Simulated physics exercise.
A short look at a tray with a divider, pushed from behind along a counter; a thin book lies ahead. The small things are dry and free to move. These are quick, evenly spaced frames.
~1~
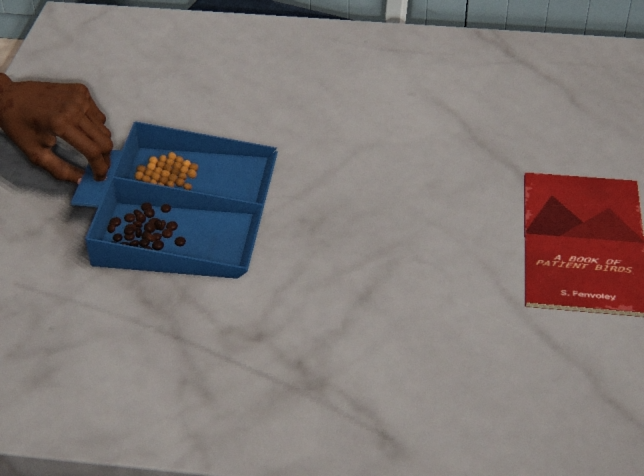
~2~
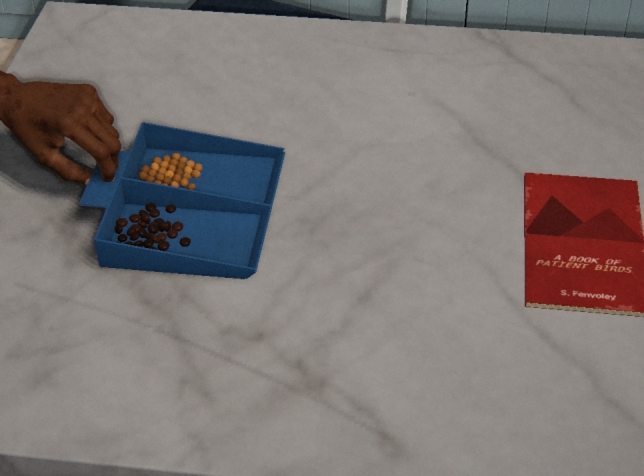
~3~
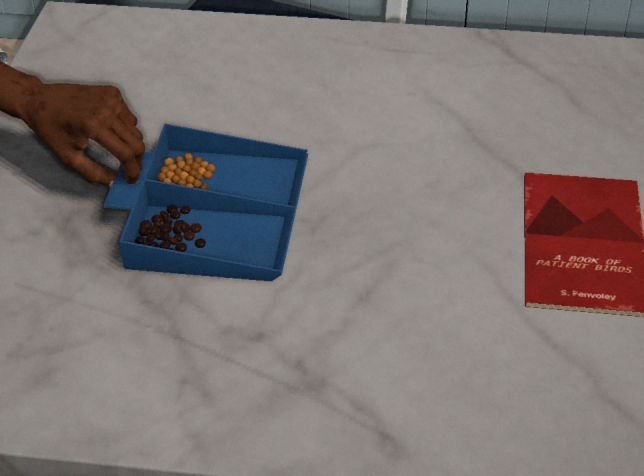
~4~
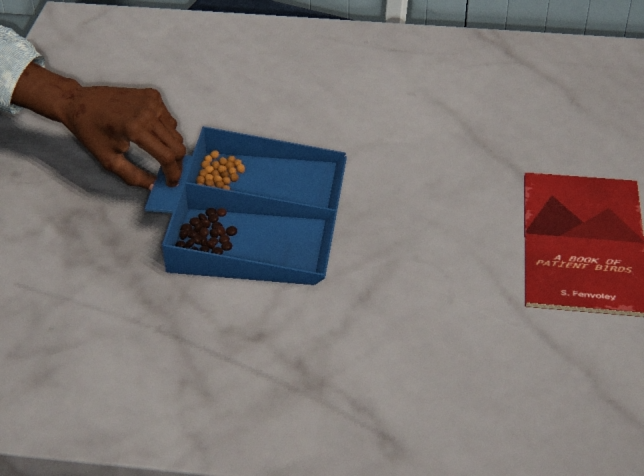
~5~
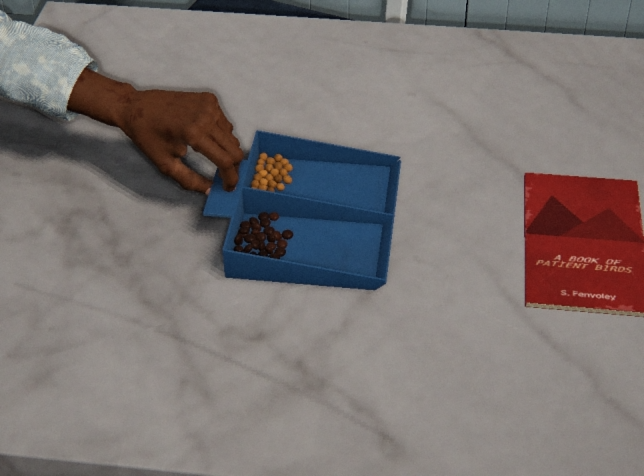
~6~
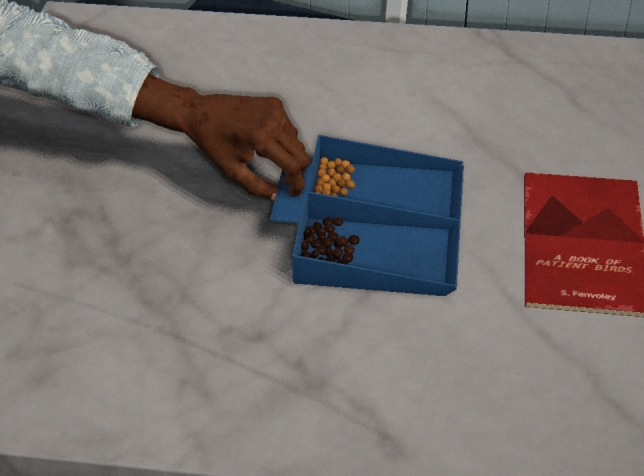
A hand pushed a blue divided tray rightward across a marble counter, slowly and then faster, closing much of the gap to a red book while the tan and dark brown pieces bunched toward the tray's left side.
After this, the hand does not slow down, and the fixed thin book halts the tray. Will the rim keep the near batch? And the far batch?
Here the near batch loses pieces over the front, and the far batch loses pieces over the front.
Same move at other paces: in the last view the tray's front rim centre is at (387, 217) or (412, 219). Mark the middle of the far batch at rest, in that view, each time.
First near (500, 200), then near (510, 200).
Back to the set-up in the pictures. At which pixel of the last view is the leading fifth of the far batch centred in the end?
At about (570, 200).
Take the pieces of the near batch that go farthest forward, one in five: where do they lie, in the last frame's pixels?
At about (582, 276).
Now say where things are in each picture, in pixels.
Front rim at (263, 208), at rest; thin book at (587, 272); near batch at (139, 233), some flat chocolate drops; far batch at (165, 175), some roasted chickpeas, in the first picture.
Front rim at (271, 208), hardly any of the way covered; far batch at (169, 175), in the second picture.
Front rim at (295, 210), a small part of the way covered; near batch at (166, 237), in the third picture.
Front rim at (336, 213), about a quarter of the way covered; far batch at (215, 174), in the fourth picture.
Front rim at (393, 218), about half of the way covered; near batch at (255, 245), in the fifth picture.
Front rim at (460, 223), most of the way covered; thin book at (587, 272); near batch at (322, 250); far batch at (332, 183), in the sixth picture.
Then, 0.04 s past the last view, tray still sliding, front rim near (503, 227); near batch all inside; far batch all inside.
Then, 0.17 s past the last view, tray stopped at the thin book; near batch a small part out of the tray; far batch a stray few out of the tray.
Then, 0.38 s past the last view, tray stopped at the thin book; near batch about a quarter out of the tray; far batch about a third out of the tray.
Finally, tray stopped at the thin book; near batch about a quarter out of the tray; far batch about a third out of the tray.
